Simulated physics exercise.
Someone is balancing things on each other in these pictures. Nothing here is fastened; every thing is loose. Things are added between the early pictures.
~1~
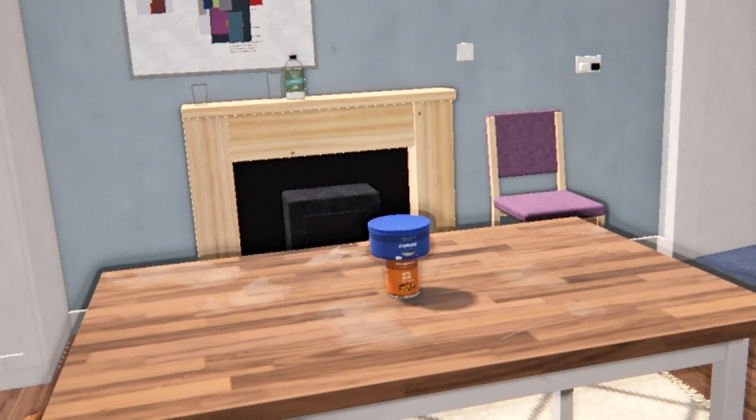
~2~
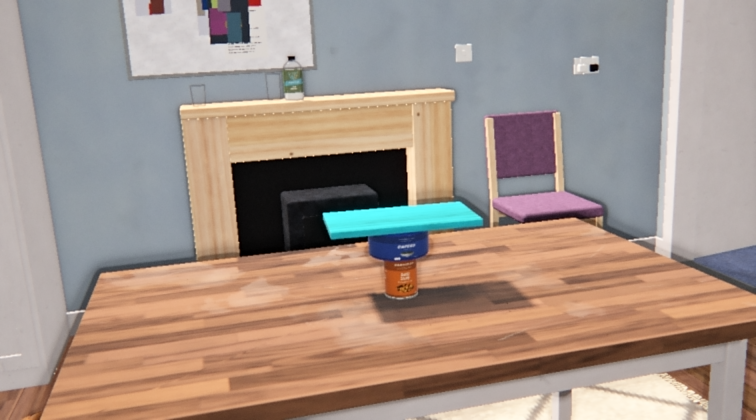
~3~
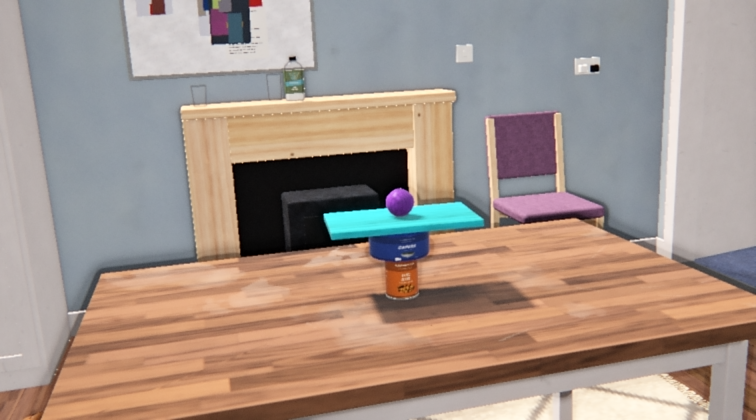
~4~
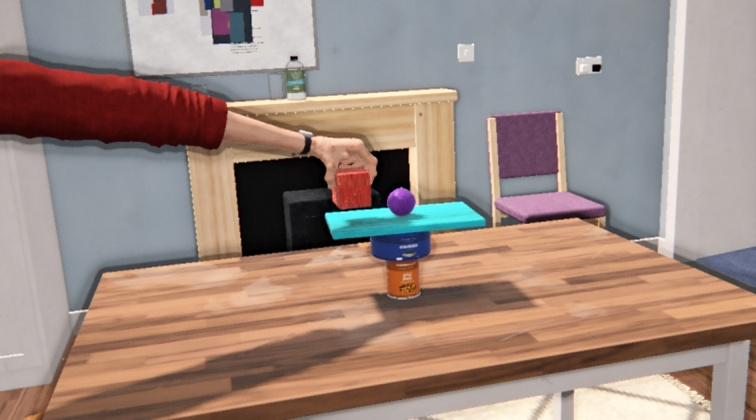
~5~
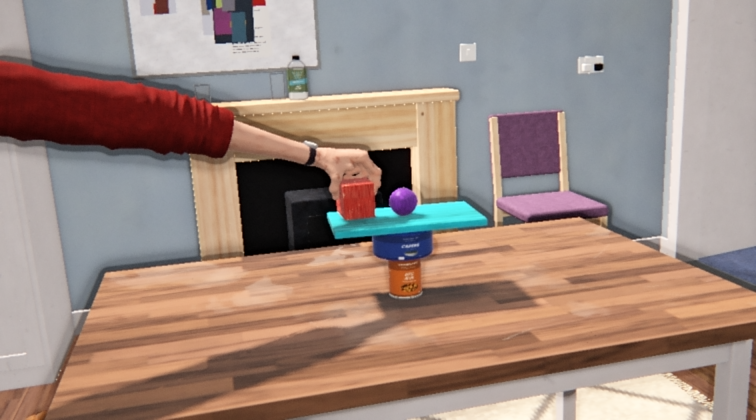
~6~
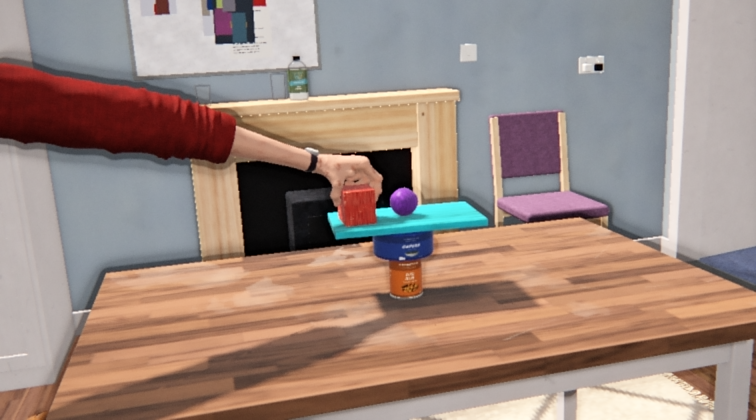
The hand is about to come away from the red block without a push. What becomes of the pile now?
I expect everything to stay in place.
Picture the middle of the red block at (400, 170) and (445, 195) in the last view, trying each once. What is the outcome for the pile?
Topples over, then stays standing.
Then, 0.20 s later than the last frame, all is still.
Then, 0.40 s later than the last frame, red block resting near (356, 205).
When it is over, all 5 as before. End places, in pixels of the last picture, red block near (356, 205). The pile stays up.
